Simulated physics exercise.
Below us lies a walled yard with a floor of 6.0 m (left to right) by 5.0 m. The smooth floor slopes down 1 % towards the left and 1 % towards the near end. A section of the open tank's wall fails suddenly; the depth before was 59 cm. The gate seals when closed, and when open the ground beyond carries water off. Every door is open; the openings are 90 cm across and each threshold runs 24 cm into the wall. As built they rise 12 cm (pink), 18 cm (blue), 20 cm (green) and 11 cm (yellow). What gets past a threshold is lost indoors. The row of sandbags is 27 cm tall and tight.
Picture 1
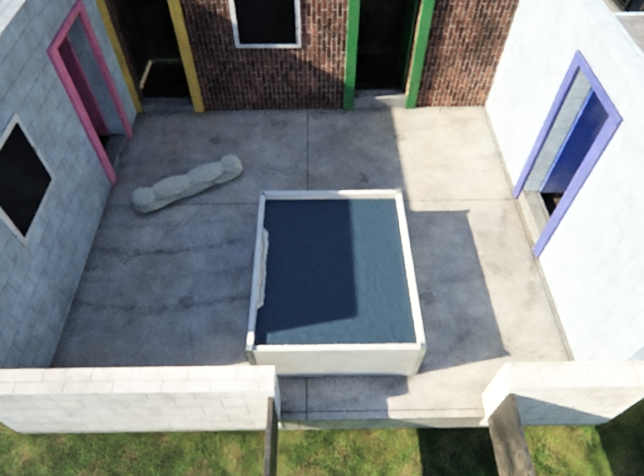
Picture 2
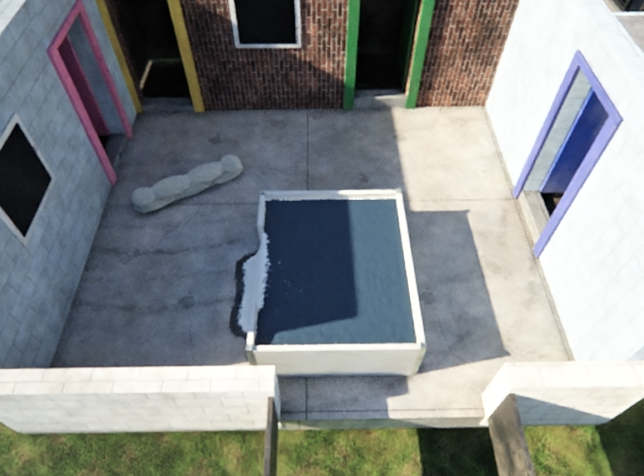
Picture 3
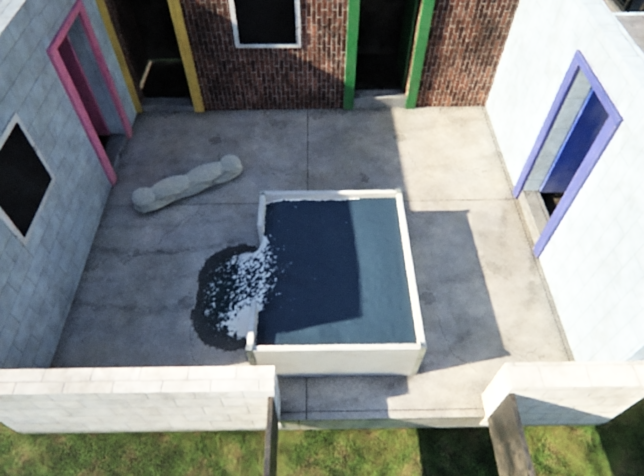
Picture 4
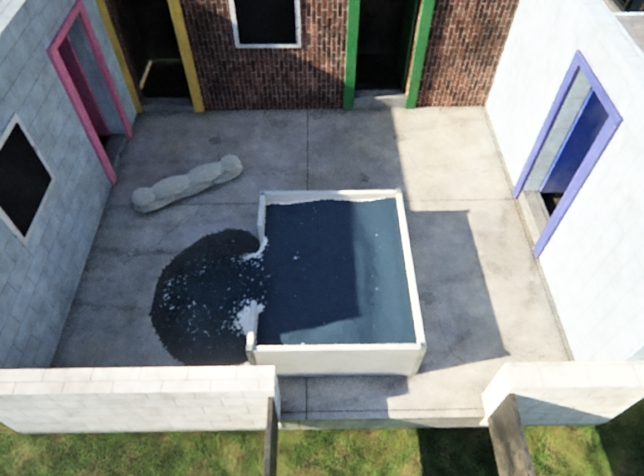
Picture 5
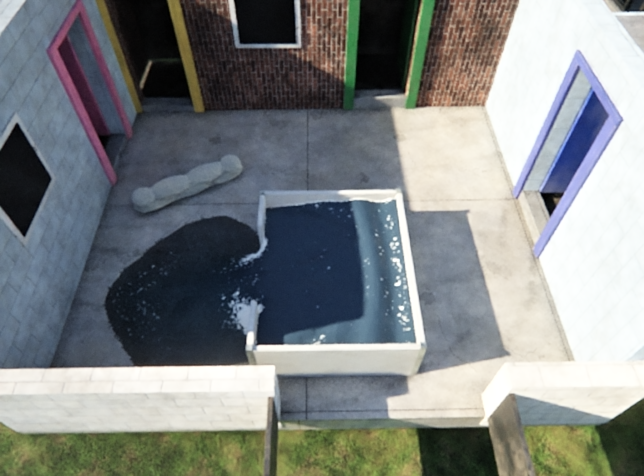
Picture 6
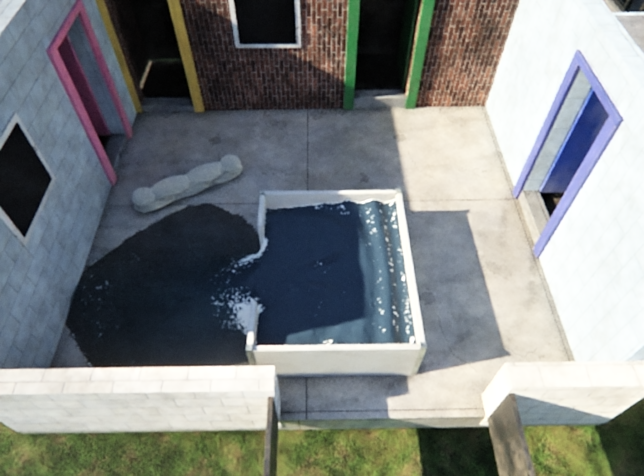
Dark water pours through a gap in the tank's left side and spreads across the floor.
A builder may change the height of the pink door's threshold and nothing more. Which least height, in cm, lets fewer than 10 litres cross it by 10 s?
Some 5.5 cm above the ground.
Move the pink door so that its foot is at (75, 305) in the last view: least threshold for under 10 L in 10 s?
About 29 cm.
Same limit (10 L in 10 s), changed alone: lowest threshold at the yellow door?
About 13.5 cm at yellow.
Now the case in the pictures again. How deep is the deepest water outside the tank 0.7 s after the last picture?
Roughly 48 cm.
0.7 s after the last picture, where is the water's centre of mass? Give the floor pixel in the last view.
At about (264, 294).
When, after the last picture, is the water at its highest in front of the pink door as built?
At about 2.0 s.
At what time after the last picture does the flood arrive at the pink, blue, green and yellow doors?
Arrival: Pink 0.9 s, blue 6.0 s, green 3.8 s, yellow 1.5 s.
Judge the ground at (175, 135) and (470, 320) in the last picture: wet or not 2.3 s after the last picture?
In that order: Under water, not reached.
Then, 0.7 s after the last picture water covers 25 % of the floor, deepest (48 cm) near (40, 401); it has not reached the pink door.
Then, 2.3 s after the last picture water covers 40 % of the floor, deepest (25 cm) near (88, 300); 8 cm at the pink door, 0 litres in over its 12 cm threshold.
Then, 9.3 s after the last picture water covers 90 % of the floor, deepest (13 cm) near (40, 401); 6 cm at the pink door, 0 litres in over its 12 cm threshold.
At the pink door as built, the water peaked near 9 cm, 2.1 s after the last picture.
Run again over the same 10 s with other heights there, 17 litres in over 4.5 cm, 5 litres over 6.5 cm. The limit of 10 litres is kept from about 5.5 cm up.
